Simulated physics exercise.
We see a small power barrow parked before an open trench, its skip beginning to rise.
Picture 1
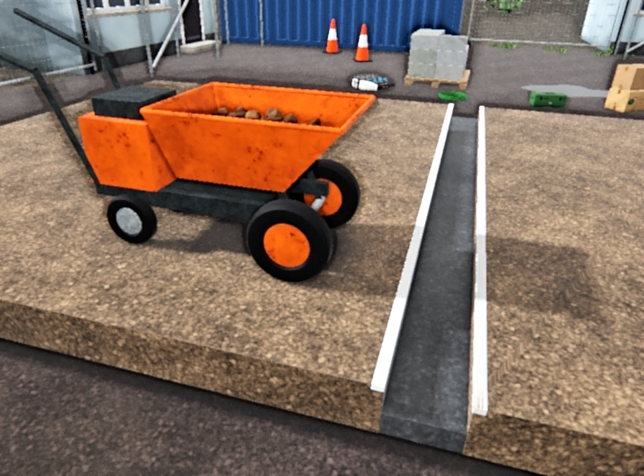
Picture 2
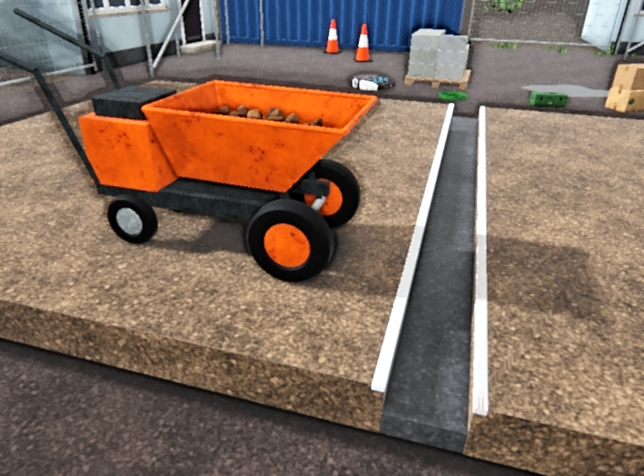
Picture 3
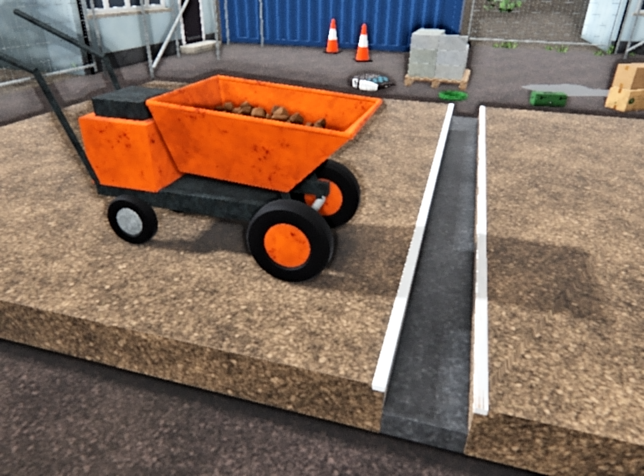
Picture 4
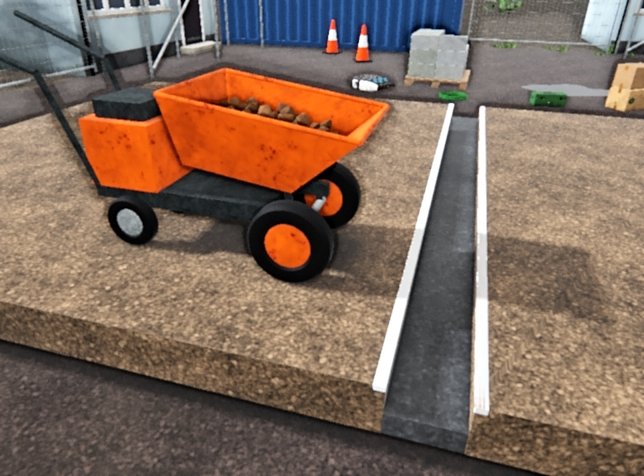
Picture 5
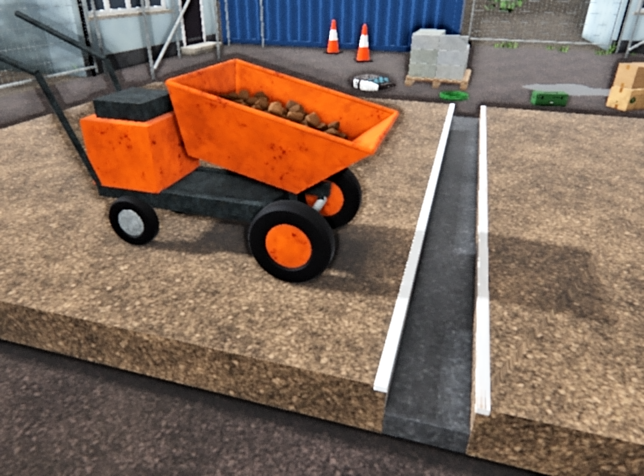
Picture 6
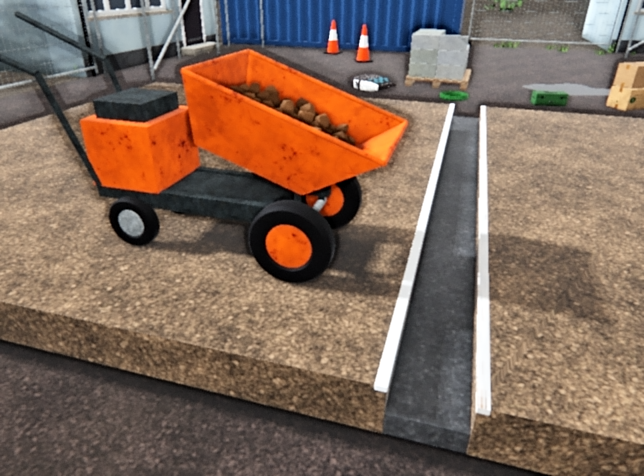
The orange skip of a small power barrow, loaded with brown clods, starts almost level and tilts gradually forward to the right, its rear rising clear of the frame, while the wheels stay still beside a shallow white-edged trench.
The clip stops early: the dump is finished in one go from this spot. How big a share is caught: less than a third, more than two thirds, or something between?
The trench takes over two thirds.
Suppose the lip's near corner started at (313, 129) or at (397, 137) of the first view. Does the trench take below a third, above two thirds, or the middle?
The first try: Above two thirds. The second: Less than a third.
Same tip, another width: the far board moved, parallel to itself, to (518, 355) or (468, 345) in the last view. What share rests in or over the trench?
Roughly 100 per cent, and 70 per cent.
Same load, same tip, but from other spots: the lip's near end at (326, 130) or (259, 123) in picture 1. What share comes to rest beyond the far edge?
First some 10, then 0 per cent.
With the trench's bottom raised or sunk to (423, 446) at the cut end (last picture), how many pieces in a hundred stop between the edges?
Some 90 per cent.
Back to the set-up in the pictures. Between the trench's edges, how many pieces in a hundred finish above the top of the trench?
Close to 20 per cent.
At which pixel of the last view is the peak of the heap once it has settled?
Around (448, 260).
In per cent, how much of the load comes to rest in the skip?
Some 5 per cent.
Soon, skip tipped steeply; all in the skip.
A while on, skip tipped right over; most in the skip; about a quarter in or heaped over the trench; a stray few beyond it; a stray few falling.
Towards the end, skip tipped right over; a small part in the skip; most in or heaped over the trench; a small part beyond it.
Finally, skip tipped right over; a small part in the skip; most in or heaped over the trench; a small part beyond it.
